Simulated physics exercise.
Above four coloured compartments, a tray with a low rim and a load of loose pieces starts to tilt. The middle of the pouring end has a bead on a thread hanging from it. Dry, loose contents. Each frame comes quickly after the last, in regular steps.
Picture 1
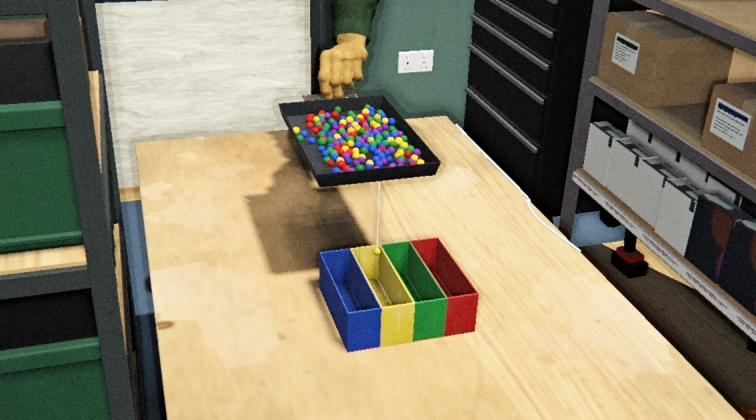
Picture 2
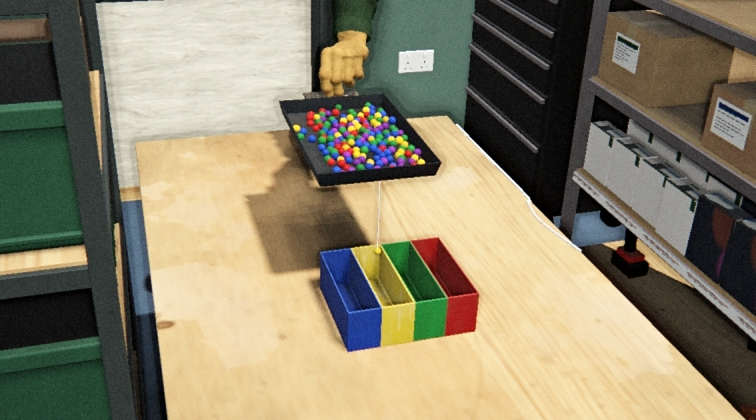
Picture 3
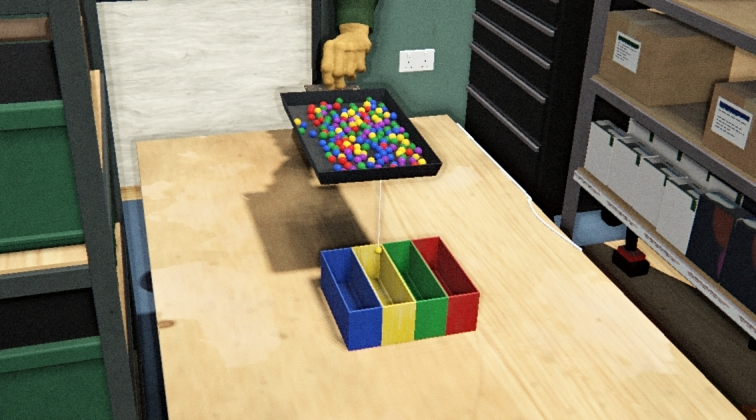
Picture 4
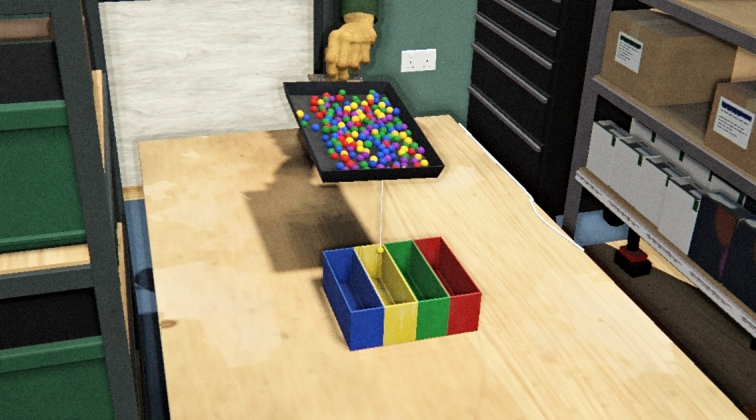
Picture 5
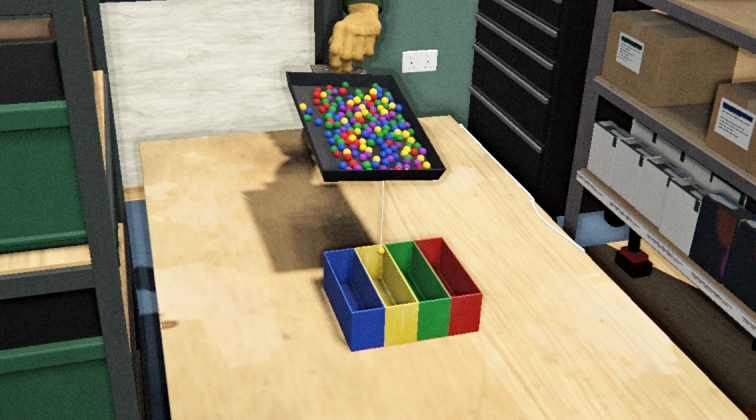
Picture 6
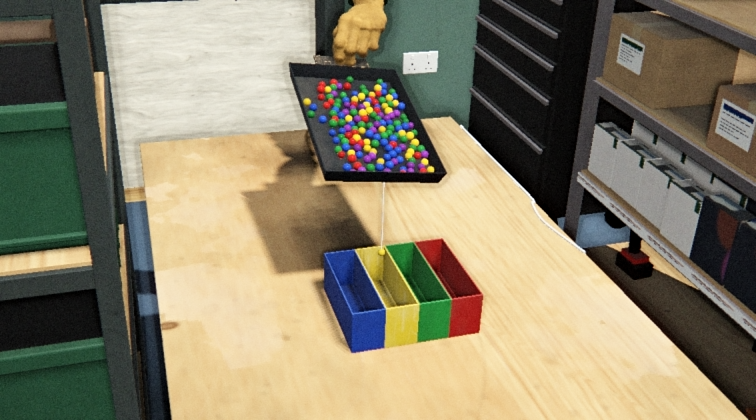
Workshop table with a gloved hand raising the back of a black tray, multicoloured beads shifting forward above four coloured compartments.
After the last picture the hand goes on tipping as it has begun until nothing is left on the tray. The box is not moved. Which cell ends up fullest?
The red cell.
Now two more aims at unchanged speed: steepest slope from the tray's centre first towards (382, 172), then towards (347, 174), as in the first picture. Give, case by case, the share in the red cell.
Roughly 20 percent first and 0 percent second.
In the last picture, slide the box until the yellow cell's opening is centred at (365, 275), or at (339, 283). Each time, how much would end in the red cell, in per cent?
Roughly 40% the first time and 0% the second time.
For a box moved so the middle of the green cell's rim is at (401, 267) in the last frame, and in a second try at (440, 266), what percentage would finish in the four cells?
60 %, 100 %.
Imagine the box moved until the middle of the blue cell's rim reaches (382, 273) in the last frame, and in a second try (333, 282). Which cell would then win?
So it would be the green one first and the cell in red after that.
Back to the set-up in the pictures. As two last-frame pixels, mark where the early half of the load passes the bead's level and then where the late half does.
At (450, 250) for the first part, then at (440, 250) for the others.
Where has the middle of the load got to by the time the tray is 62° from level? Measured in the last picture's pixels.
The load is centred around (414, 154).
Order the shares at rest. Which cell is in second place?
Rank 2: The green one.
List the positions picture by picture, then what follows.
The first picture shows corners of the pouring end at (320, 173) and (436, 161), level; middle of the load at (358, 140), round plastic beads; bead on its thread at (377, 251); blue cell at (364, 326); yellow cell at (397, 321); green cell at (430, 316); red cell at (461, 311).
The second picture shows corners of the pouring end at (321, 172) and (437, 161), level; middle of the load at (359, 139).
The third picture shows corners of the pouring end at (322, 170) and (438, 162), tipped barely, lowest at the right corner; middle of the load at (360, 135).
The fourth picture shows corners of the pouring end at (325, 169) and (440, 164), tipped a little, lowest at the right corner; middle of the load at (363, 130).
The fifth picture shows corners of the pouring end at (327, 168) and (442, 167), tipped a little, lowest at the right corner; middle of the load at (365, 127).
The sixth picture shows corners of the pouring end at (329, 168) and (442, 171), tipped clearly, lowest at the right corner; middle of the load at (370, 126), nearly all on the move; blue cell at (369, 327); yellow cell at (402, 322); green cell at (434, 317); red cell at (466, 312).
Soon after the last picture, tray tipped steeply; nearly all on the tray; a small part falling or outside the box.
A little later, tray tipped past a quarter turn; a stray few on the tray; about half in the red cell; a small part in the green cell; a stray few in the yellow cell; about a quarter falling or outside the box.
Later still, tray tipped past a quarter turn; about two thirds in the red cell; a small part in the green cell; a stray few in the yellow cell; about a quarter falling or outside the box.
By the end, tray tipped past a quarter turn; about two thirds in the red cell; a small part in the green cell; a stray few in the yellow cell; none in the blue cell; about a quarter outside the box.
